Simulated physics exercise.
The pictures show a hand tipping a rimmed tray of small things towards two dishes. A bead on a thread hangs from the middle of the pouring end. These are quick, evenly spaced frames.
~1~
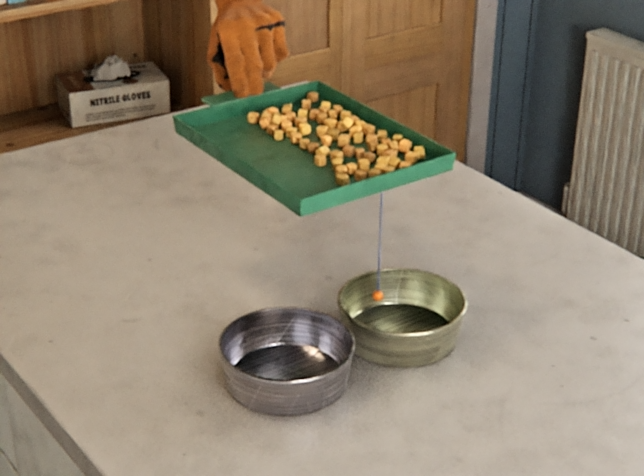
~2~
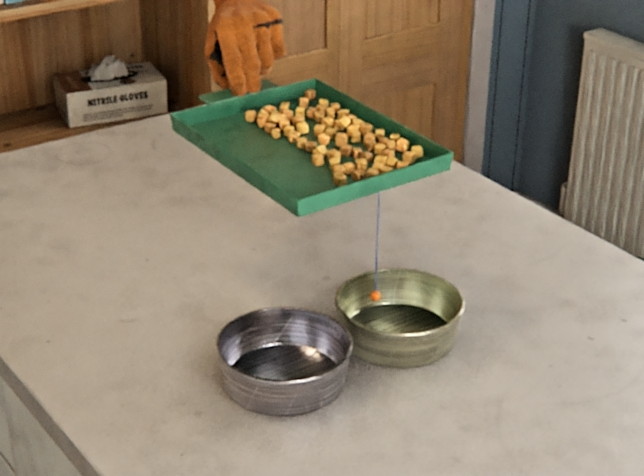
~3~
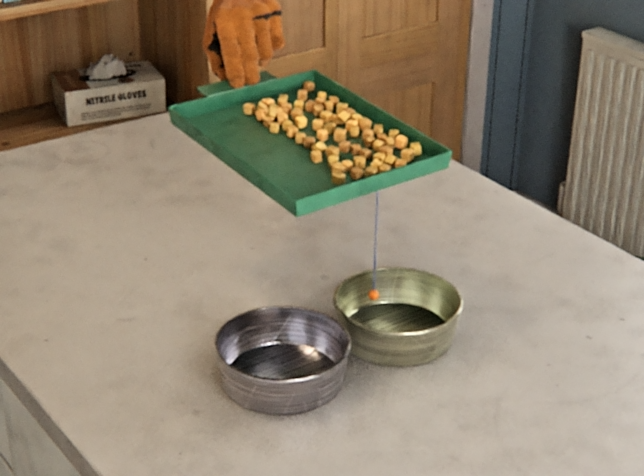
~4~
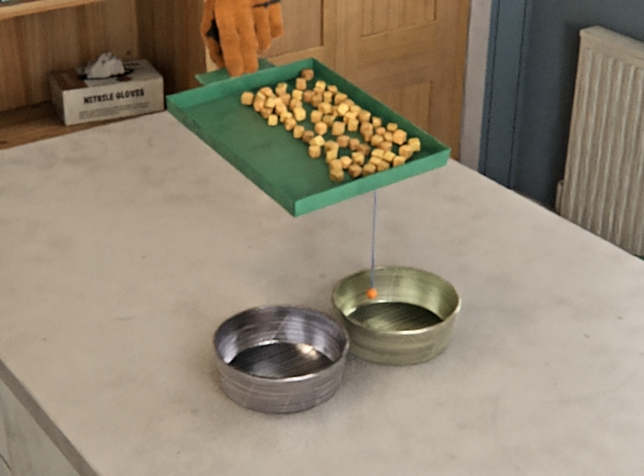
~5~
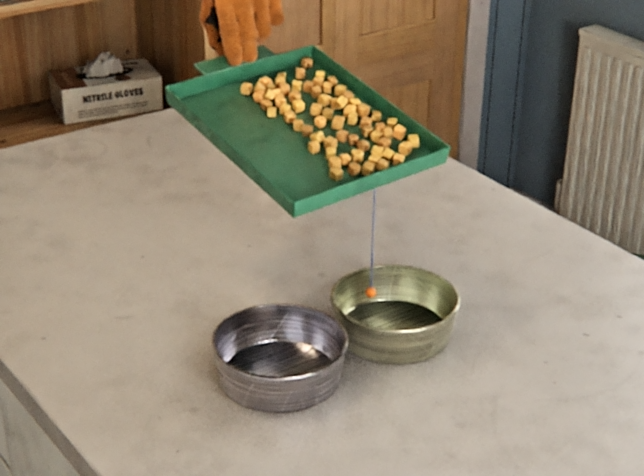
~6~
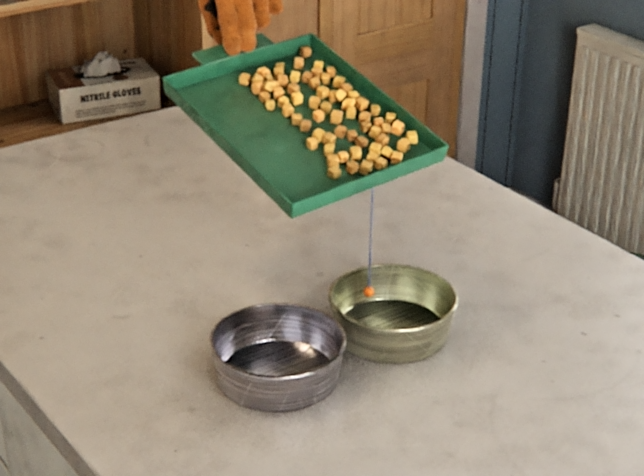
Gloved hand slowly tilting a green tray of small cubes above two metal dishes, an orange bead hanging from its edge.
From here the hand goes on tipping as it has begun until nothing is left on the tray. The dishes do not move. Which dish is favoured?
The left-hand one ends fuller.
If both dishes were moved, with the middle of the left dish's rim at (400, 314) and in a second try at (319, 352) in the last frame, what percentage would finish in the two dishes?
Near 30 % and 70 %.
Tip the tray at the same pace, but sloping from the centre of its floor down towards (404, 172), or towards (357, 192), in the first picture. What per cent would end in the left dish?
In turn 0 and 20 in a hundred.
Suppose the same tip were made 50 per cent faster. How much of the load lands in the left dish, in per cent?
Near 40 %.
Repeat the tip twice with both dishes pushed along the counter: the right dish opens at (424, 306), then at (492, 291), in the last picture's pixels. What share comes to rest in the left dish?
First some 50, then 70 per cent.
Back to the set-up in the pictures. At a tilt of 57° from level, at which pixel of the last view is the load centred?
Roughly at (349, 168).
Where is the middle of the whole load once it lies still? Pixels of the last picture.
At about (338, 395).
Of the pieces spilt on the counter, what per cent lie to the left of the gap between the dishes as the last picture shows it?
Close to 20 per cent.
Soon, tray tipped steeply; nearly all on the tray; a small part in the air.
A while on, tray tipped right over; most on the tray; a small part in the left dish; a small part outside both; a stray few in the air.
Towards the end, tray tipped past a quarter turn; about a third in the left dish; about two thirds outside both.
Finally, tray tipped past a quarter turn; about a third in the left dish; none in the right dish; about two thirds outside both.
